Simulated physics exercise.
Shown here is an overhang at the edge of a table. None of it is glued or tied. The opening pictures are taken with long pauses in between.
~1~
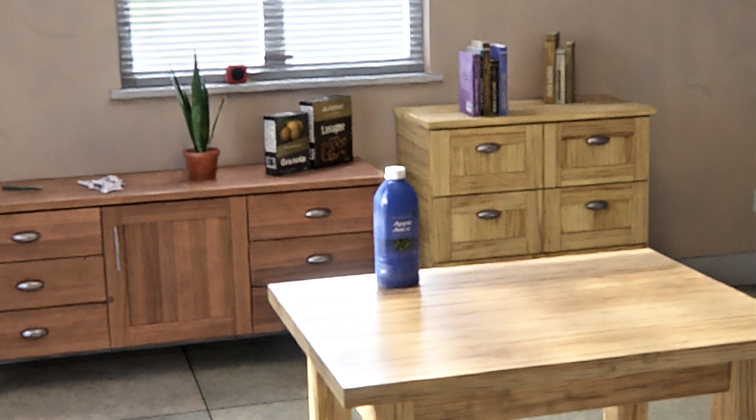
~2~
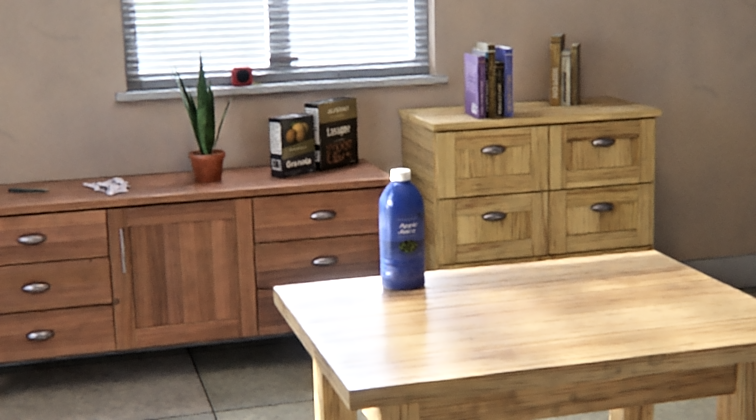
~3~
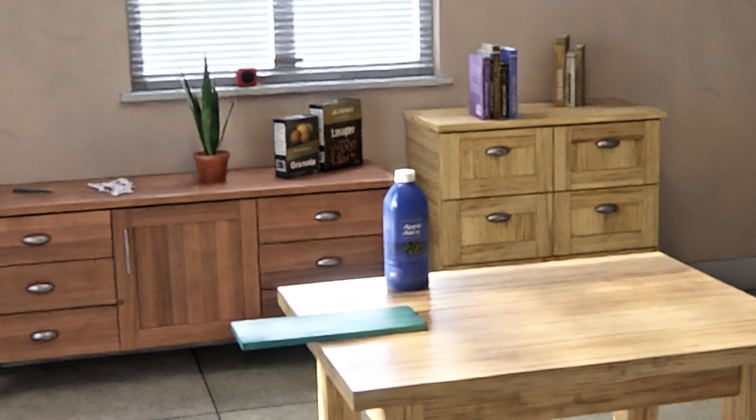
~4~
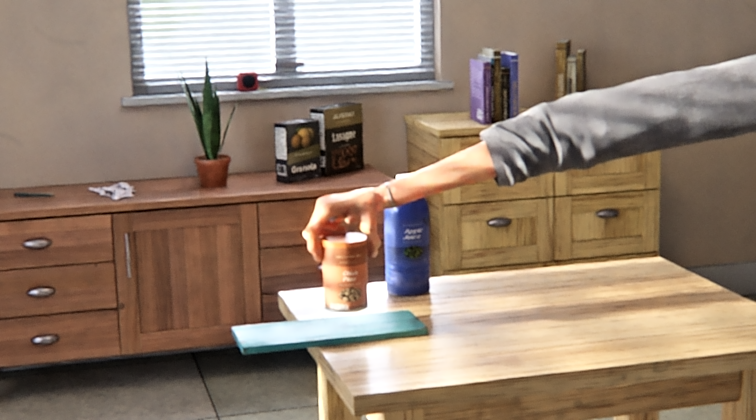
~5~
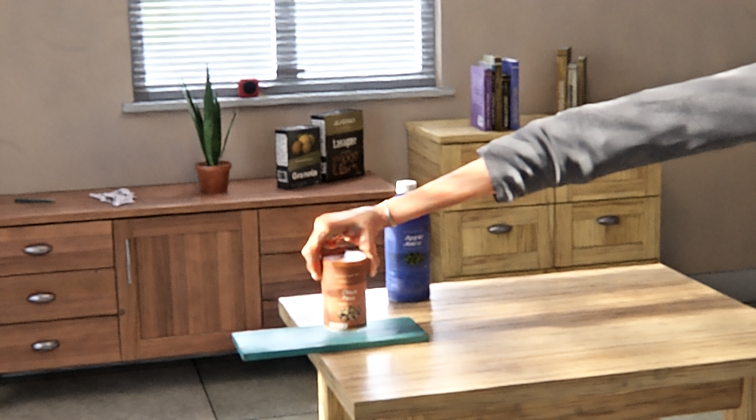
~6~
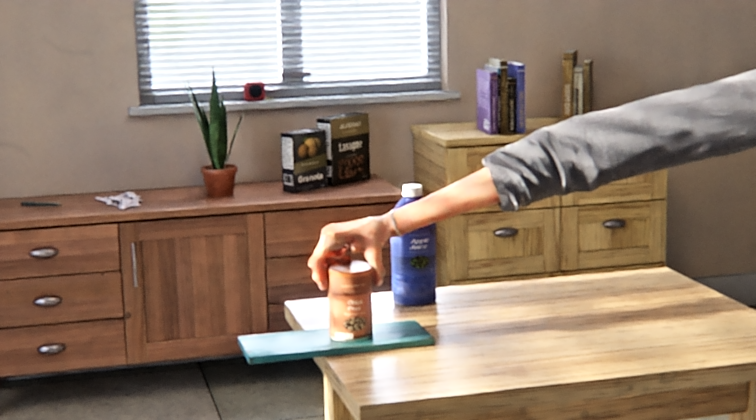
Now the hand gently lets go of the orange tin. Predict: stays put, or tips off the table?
Never leaves the table.
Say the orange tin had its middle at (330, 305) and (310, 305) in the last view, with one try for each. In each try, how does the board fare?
The first time it does not fall, and the second time it does not fall.
Then, 0.40 s on from there, no change.
Then, 0.70 s on from there, orange tin resting near (350, 302).
In the end, all 3 unmoved. At the end, from the last picture's camera, orange tin near (350, 302). The board stays on the table.
